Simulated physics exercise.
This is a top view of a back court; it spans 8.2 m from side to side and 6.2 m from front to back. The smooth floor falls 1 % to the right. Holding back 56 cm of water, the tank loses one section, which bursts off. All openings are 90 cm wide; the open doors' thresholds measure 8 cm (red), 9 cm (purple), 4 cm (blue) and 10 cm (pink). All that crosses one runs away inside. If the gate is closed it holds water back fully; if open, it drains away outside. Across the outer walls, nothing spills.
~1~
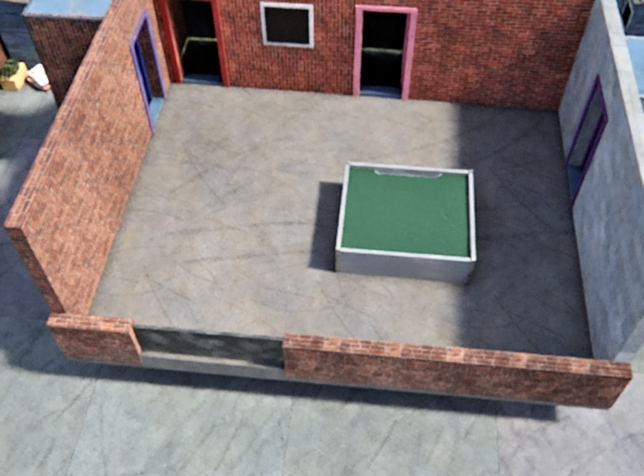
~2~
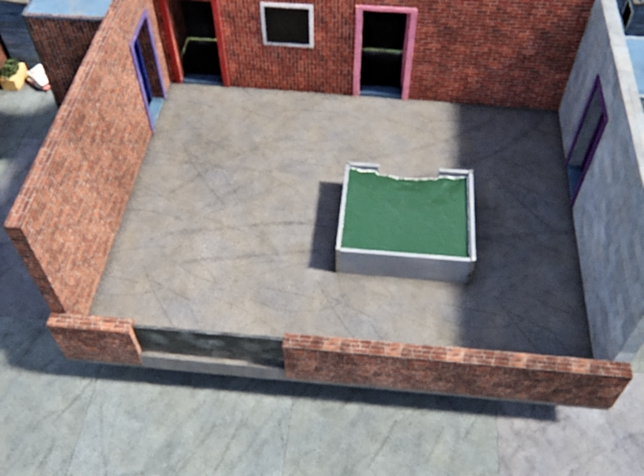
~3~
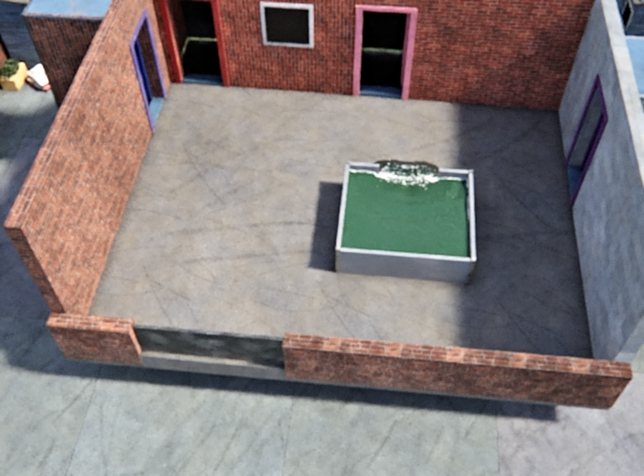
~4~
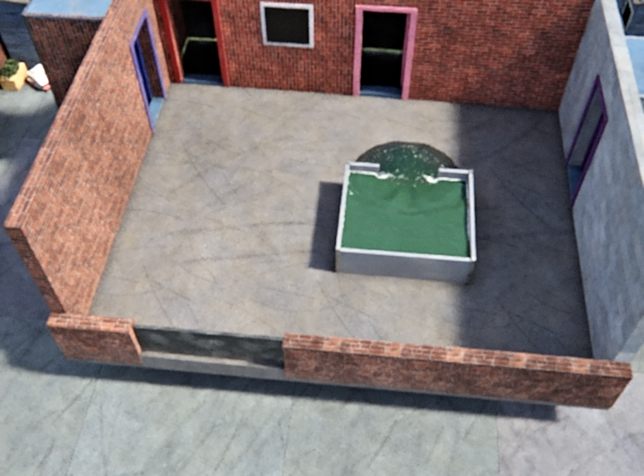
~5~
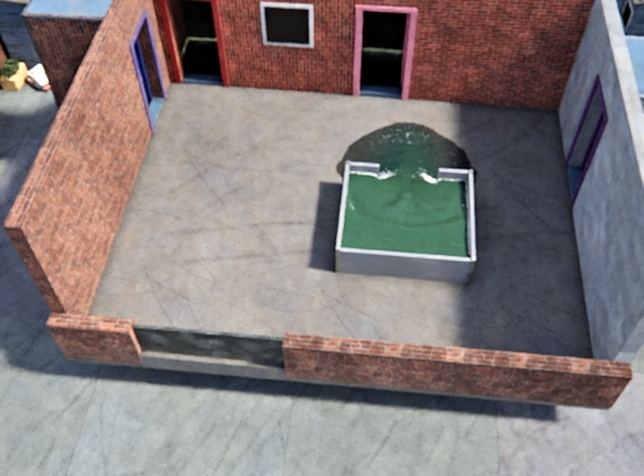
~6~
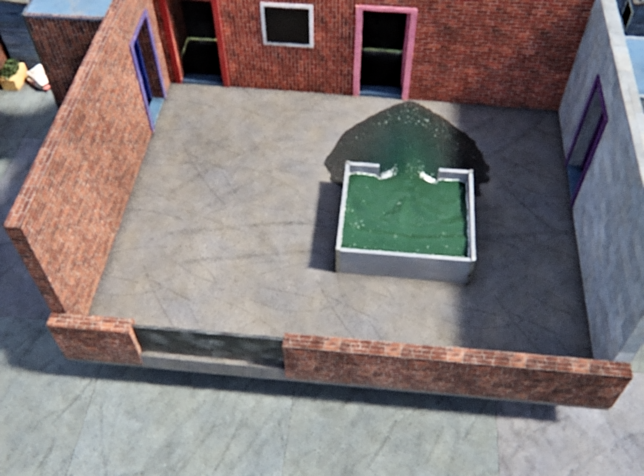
Green water sits still in a square, pale-walled tank on the grey floor of a brick-walled court, until a section of the tank's far side gives way. Water pours out through the gap, foaming at its edges, and spreads across the floor behind in a widening dark fan towards the back wall.
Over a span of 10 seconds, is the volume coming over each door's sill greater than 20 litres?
Within 10 seconds: At the red door, not greater; at the purple door, not greater; at the blue door, greater; at the pink door, greater.
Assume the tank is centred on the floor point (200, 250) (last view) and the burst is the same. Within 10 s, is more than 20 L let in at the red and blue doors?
So the red door tops the limit and the blue door tops the limit.
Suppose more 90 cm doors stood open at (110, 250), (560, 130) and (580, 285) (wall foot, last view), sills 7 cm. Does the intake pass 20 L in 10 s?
Per doorway, in order: Insufficient / sufficient / insufficient.
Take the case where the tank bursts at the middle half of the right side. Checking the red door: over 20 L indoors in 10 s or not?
Measured against that limit, the red door stays within it.
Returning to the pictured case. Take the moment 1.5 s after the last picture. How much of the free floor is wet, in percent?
20 %.
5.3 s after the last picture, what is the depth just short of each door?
Readings (cm): Red = 5; purple = 8; blue = 7; pink = 11.
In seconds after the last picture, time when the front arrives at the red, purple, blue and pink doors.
Red = 2.0 s, purple = 2.0 s, blue = 2.8 s, pink = 0.2 s.
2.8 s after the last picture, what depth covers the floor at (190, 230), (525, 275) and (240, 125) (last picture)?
Approximately 0, 0 and 3 centimetres, going through them in turn.
Then, 0.7 s after the last picture water covers 15 % of the floor and is deepest (32 cm) near (404, 186); red door not reached, purple door not reached, blue door not reached, pink door 22 cm at the sill, 21 L in.
Then, 1.5 s after the last picture water covers 20 % of the floor and is deepest (32 cm) near (557, 114); red door not reached, purple door not reached, blue door not reached, pink door 25 cm at the sill, 83 L in.
Then, 2.8 s after the last picture water covers 30 % of the floor and is deepest (24 cm) near (558, 120); red door 3 cm at the sill, 0 L in, purple door 7 cm at the sill, 0 L in, blue door 3 cm at the sill, 0 L in, pink door 17 cm at the sill, 152 L in.
Then, 5.3 s after the last picture water covers 60 % of the floor and is deepest (17 cm) near (549, 119); red door 5 cm at the sill, 0 L in, purple door 8 cm at the sill, 0 L in, blue door 7 cm at the sill, 27 L in, pink door 11 cm at the sill, 185 L in.
Then, 9.3 s after the last picture water covers 90 % of the floor and is deepest (12 cm) near (584, 306); red door 5 cm at the sill, 1 L in, purple door 7 cm at the sill, 0 L in, blue door 4 cm at the sill, 43 L in, pink door 6 cm at the sill, 187 L in.
